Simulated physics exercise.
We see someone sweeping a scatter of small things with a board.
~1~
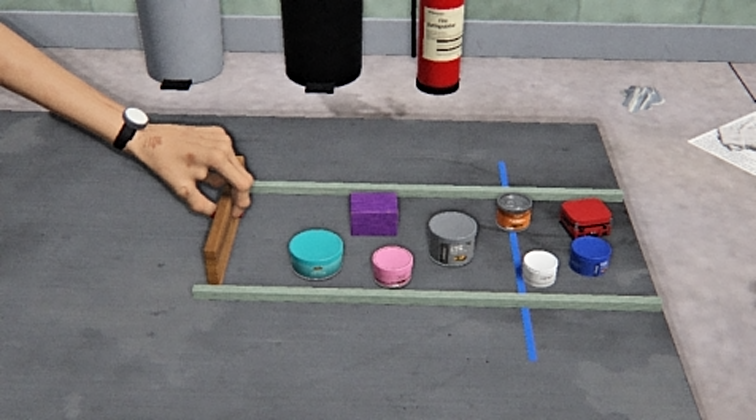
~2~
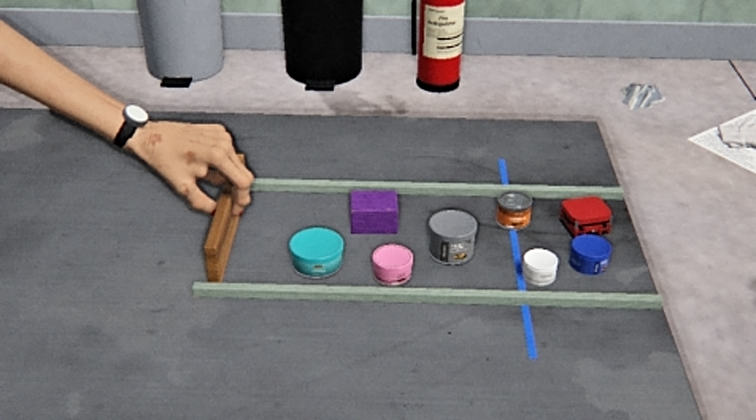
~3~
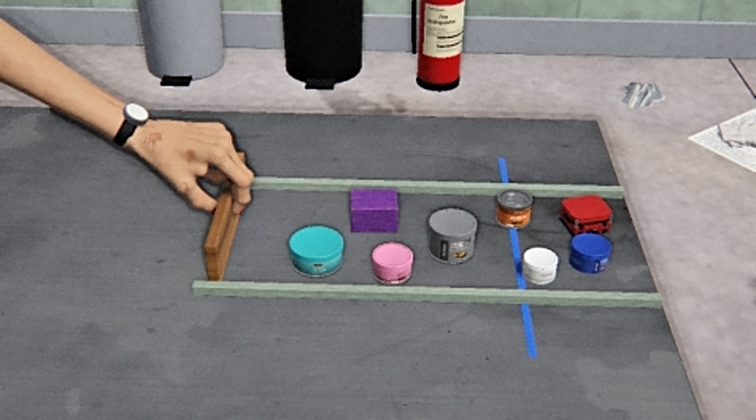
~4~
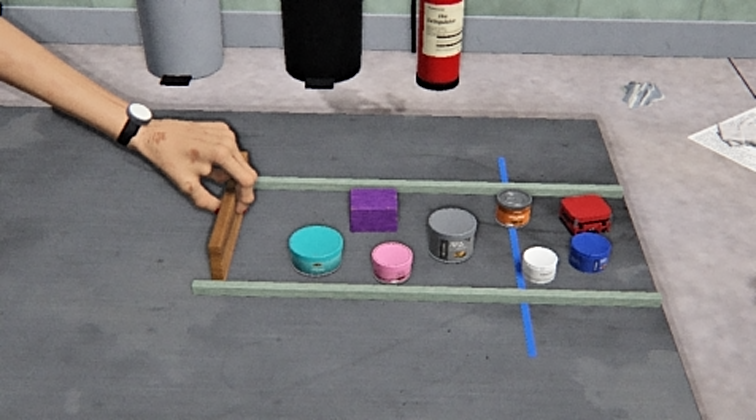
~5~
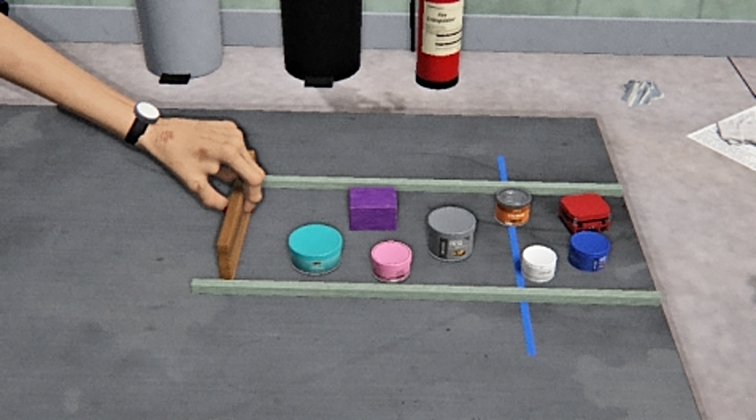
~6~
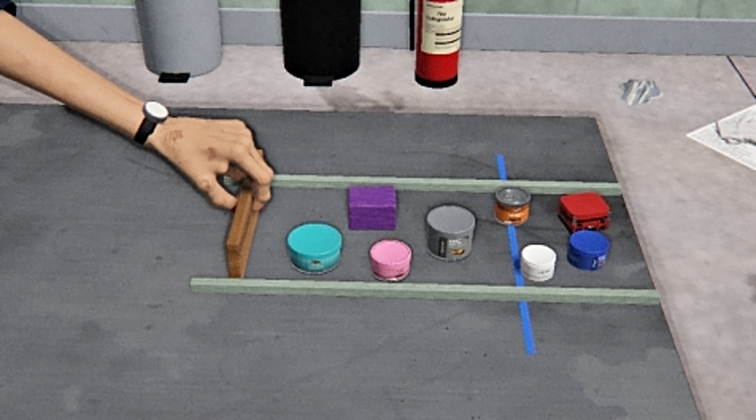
The clip opens on a hand with a wristwatch holding a wooden board upright at the left end of two pale green rails, with small tubs, tins and boxes scattered between them across a blue tape line. The hand slides the board slightly right, while the objects stay apart and essentially still.
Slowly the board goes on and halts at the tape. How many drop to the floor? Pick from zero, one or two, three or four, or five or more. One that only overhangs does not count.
As it turns out, the number that fall off is zero.
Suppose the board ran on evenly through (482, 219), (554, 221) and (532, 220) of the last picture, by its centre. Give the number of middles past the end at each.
Place by place, 0, 2 and 0.
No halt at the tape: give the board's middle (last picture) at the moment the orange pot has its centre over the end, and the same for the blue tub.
For the orange pot at (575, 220), for the blue tub at (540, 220).
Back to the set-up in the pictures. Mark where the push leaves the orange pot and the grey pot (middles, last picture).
First (572, 204), then (578, 230).
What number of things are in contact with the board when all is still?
2 of them.
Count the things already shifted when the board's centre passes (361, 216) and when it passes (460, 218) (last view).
The counts are 3 and 6.
A little later, none off yet; red case at rest near (584, 213); blue tub at rest near (588, 251); white tub at rest near (538, 263).
When it is over, the number that fall off is zero.
